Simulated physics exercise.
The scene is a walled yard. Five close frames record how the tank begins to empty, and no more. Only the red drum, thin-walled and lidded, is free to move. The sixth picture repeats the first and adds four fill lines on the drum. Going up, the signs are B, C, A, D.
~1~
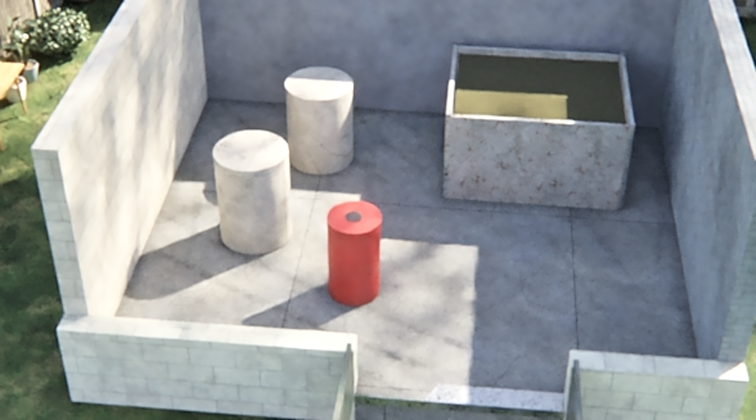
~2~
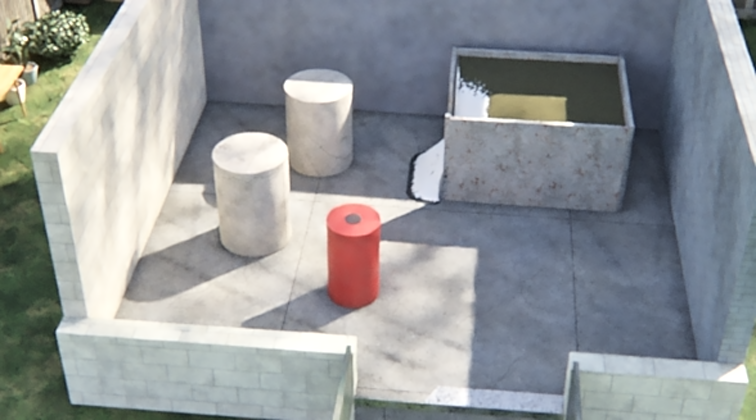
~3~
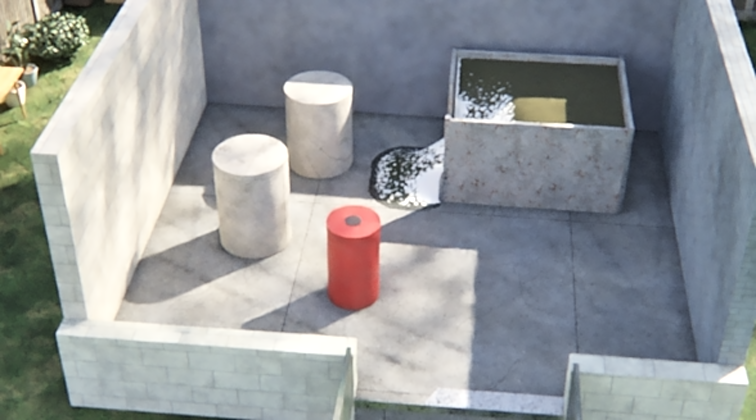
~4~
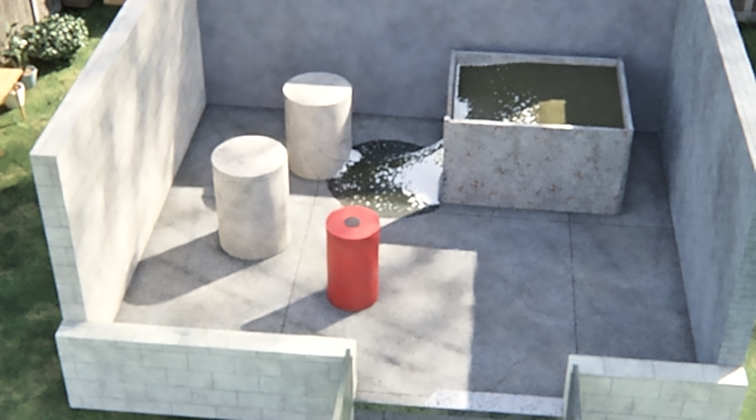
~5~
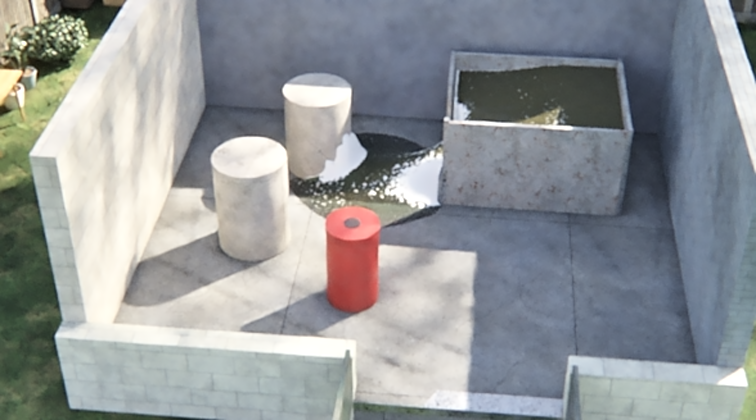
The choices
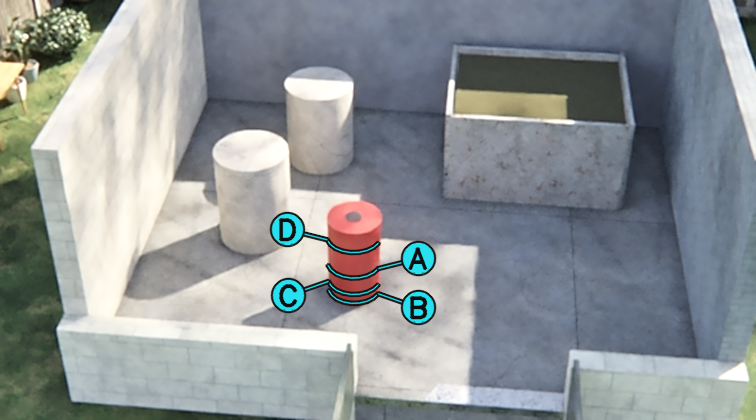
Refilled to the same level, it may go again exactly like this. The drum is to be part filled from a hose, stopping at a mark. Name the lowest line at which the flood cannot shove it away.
It is A.
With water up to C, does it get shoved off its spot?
Yes, it does.
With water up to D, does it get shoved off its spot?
No, that is safe.
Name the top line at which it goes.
Line C.
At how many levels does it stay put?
Two.
On the marked copy, A at (350, 278); B at (351, 303); C at (351, 294); D at (350, 252); from the bottom up B, C, A, D.
If A is chosen, it does not move.
If B is chosen, it is pushed about 3 times its own width away.
If C is chosen, it is pushed about twice its own width away.
If D is chosen, it does not move.
